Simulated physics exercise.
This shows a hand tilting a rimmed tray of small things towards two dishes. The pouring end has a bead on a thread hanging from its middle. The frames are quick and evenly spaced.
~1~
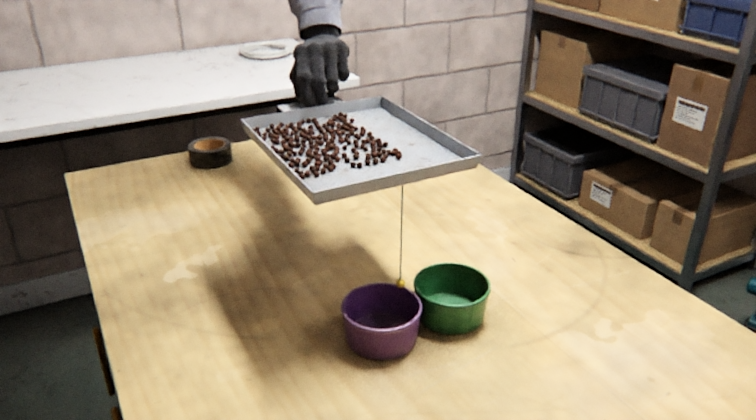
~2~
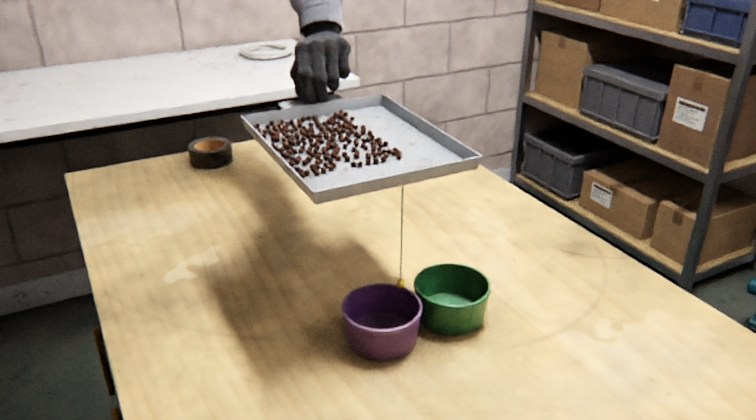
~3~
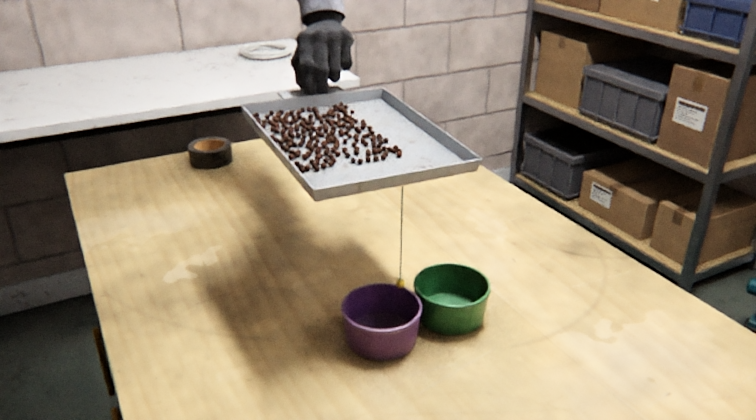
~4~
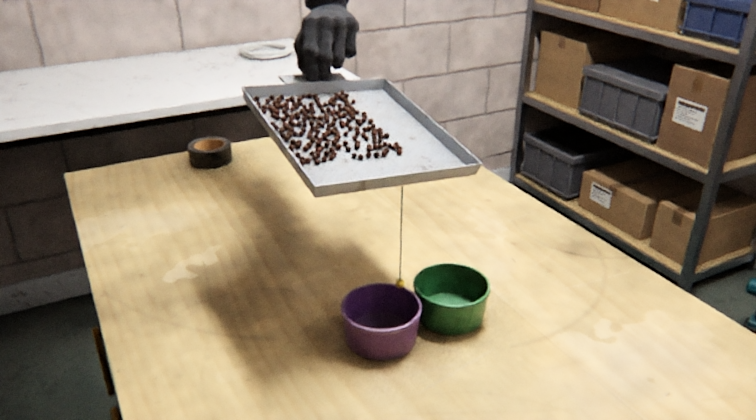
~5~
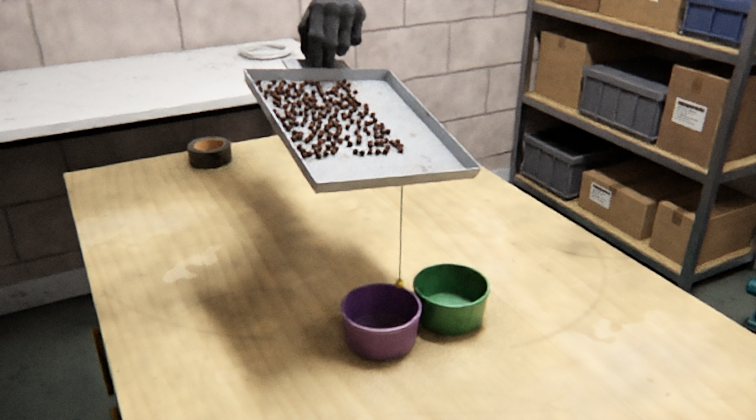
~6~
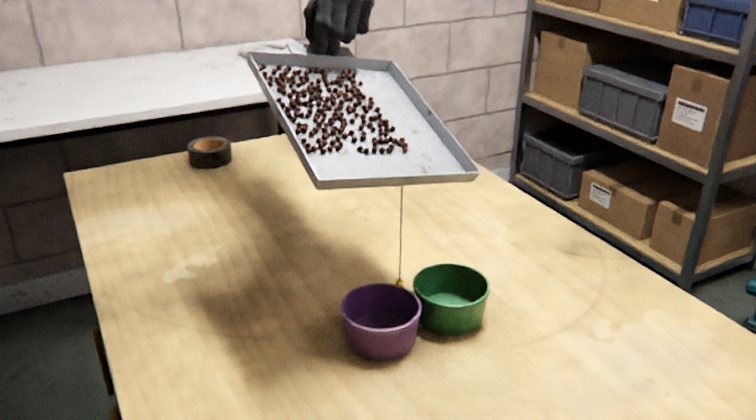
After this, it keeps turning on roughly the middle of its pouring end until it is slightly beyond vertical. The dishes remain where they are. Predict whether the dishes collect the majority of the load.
They do collect the majority.
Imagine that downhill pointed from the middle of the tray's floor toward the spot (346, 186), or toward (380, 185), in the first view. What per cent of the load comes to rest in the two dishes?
About 10 %, then 30 %.
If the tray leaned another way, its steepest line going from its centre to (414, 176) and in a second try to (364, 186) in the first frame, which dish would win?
In turn: Right; the left dish.
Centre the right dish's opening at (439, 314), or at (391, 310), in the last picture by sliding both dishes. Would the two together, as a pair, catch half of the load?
First shift, a minority share; second shift, a minority share.
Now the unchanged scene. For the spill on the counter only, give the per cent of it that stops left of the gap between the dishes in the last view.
Roughly 10 percent.
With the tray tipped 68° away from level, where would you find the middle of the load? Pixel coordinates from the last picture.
The load is centred around (455, 189).
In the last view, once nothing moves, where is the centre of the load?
Last view, centre at rest - approx. (462, 308).
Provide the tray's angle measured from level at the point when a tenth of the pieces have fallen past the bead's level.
Near 70 degrees.
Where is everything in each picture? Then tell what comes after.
In the first frame, corners of the pouring end at (315, 191) and (478, 154), level; middle of the load at (322, 143), allspice berries; left dish at (400, 340); right dish at (472, 315); bead on its thread at (400, 283).
In the second frame, corners of the pouring end at (315, 190) and (478, 156), level; middle of the load at (322, 141).
In the third frame, corners of the pouring end at (316, 188) and (479, 158), tipped barely, lowest at the right corner; middle of the load at (322, 135).
In the fourth frame, corners of the pouring end at (317, 184) and (479, 162), tipped a little, lowest at the right corner; middle of the load at (323, 125).
In the fifth frame, corners of the pouring end at (319, 181) and (478, 167), tipped clearly, lowest at the right corner; middle of the load at (325, 116).
In the sixth frame, corners of the pouring end at (321, 178) and (478, 171), tipped clearly, lowest at the right corner; middle of the load at (329, 108); left dish at (400, 341); right dish at (472, 316).
Soon, tray tipped steeply; about two thirds on the tray; a stray few in the right dish; a stray few outside both; about a quarter in the air.
A while on, tray tipped past a quarter turn; about a quarter on the tray; about a third in the right dish; about a quarter outside both; about a quarter in the air.
Towards the end, tray tipped past a quarter turn; about two thirds in the right dish; about a quarter outside both.
Finally, tray tipped past a quarter turn; none in the left dish; about two thirds in the right dish; about a quarter outside both.
